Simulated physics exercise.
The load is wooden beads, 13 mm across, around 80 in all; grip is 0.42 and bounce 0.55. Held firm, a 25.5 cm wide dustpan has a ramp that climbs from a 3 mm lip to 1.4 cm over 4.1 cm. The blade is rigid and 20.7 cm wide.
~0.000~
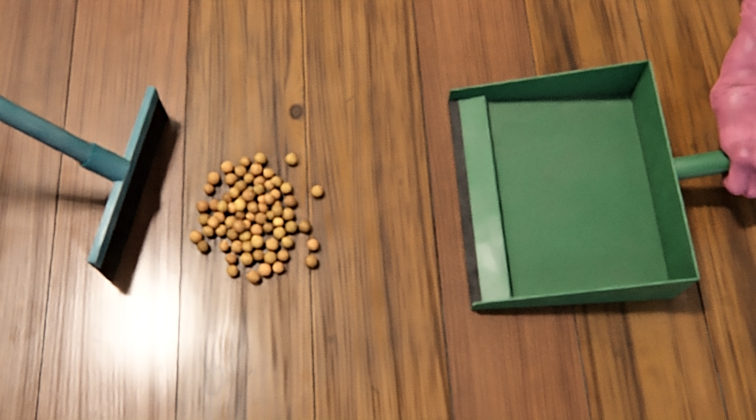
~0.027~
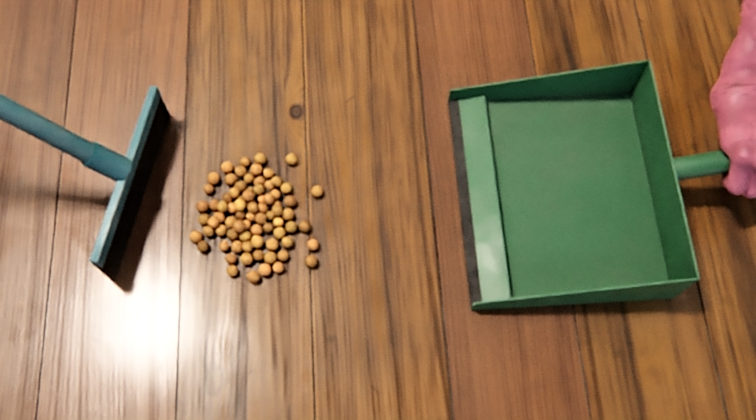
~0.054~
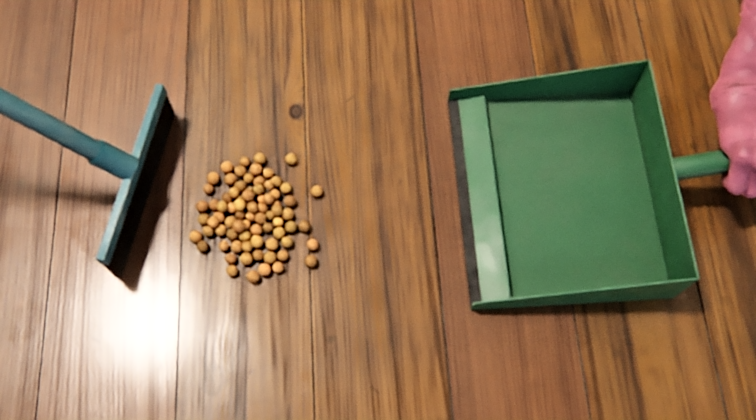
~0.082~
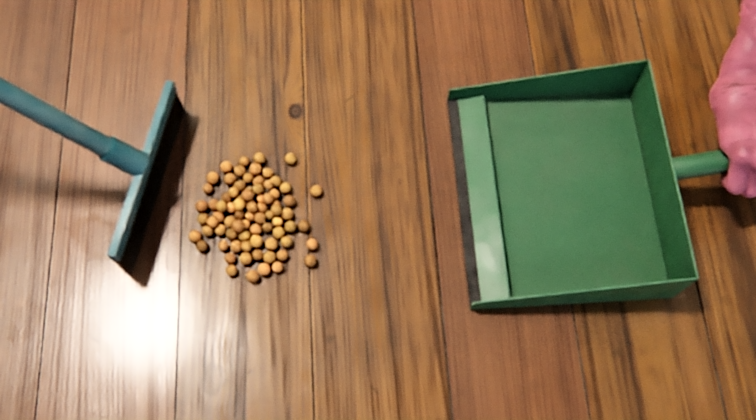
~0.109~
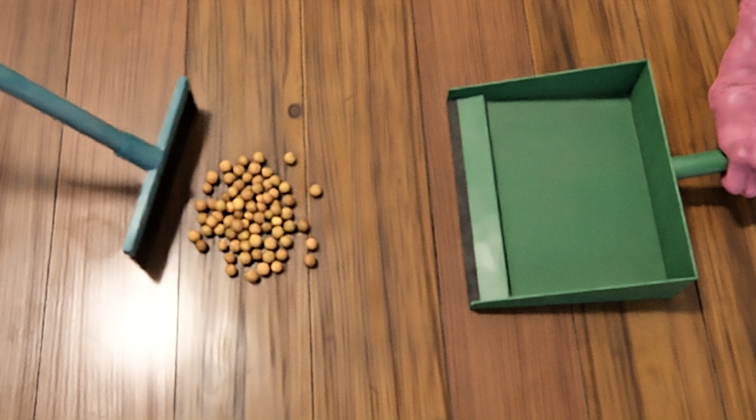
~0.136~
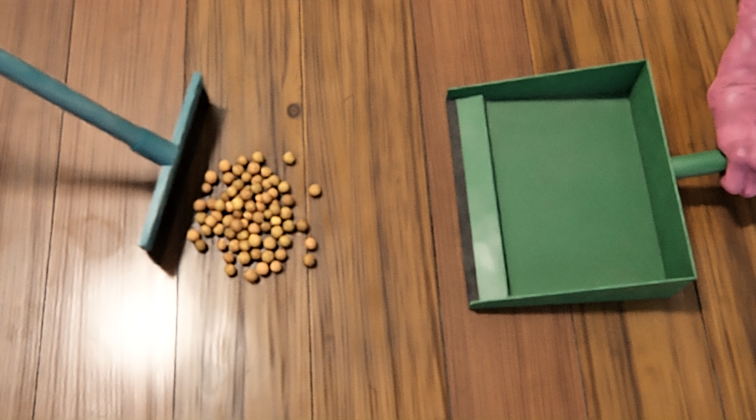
Pink-gloved hand holding a green dustpan still at right while a teal blade slides rightward, nearing a pile of wooden beads.
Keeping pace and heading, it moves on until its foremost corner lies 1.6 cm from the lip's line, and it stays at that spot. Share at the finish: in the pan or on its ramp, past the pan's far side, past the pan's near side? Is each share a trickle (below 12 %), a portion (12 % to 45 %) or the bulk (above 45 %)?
In order: Pan: A scattering lands there. Far side: A scattering lands there. Near side: A scattering lands there.
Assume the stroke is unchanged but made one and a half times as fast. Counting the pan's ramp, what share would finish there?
In that case roughly 5 percent.
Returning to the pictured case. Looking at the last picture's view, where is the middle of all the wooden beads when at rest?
Centre at rest: Approx. (418, 224) px.
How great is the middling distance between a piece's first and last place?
16 cm or so.
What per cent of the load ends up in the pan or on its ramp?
Roughly 5 percent.
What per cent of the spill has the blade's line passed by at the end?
Near 40 percent, give or take.
Then, at 0.35 s, middle of the blade 18 cm from the lip; 0 % over the lip, far side 0 %, near side 0 %.
After 0.50 s, middle of the blade 9 cm from the lip; 0 % over the lip, far side 0 %, near side 0 %.
After 0.77 s, middle of the blade 4 cm from the lip; 10 % over the lip, far side 5 %, near side 0 %.
In the end, at 1.5 s, pan 5 %, far side 5 %, near side 0 %, in front of the lip or behind the blade 95 %.
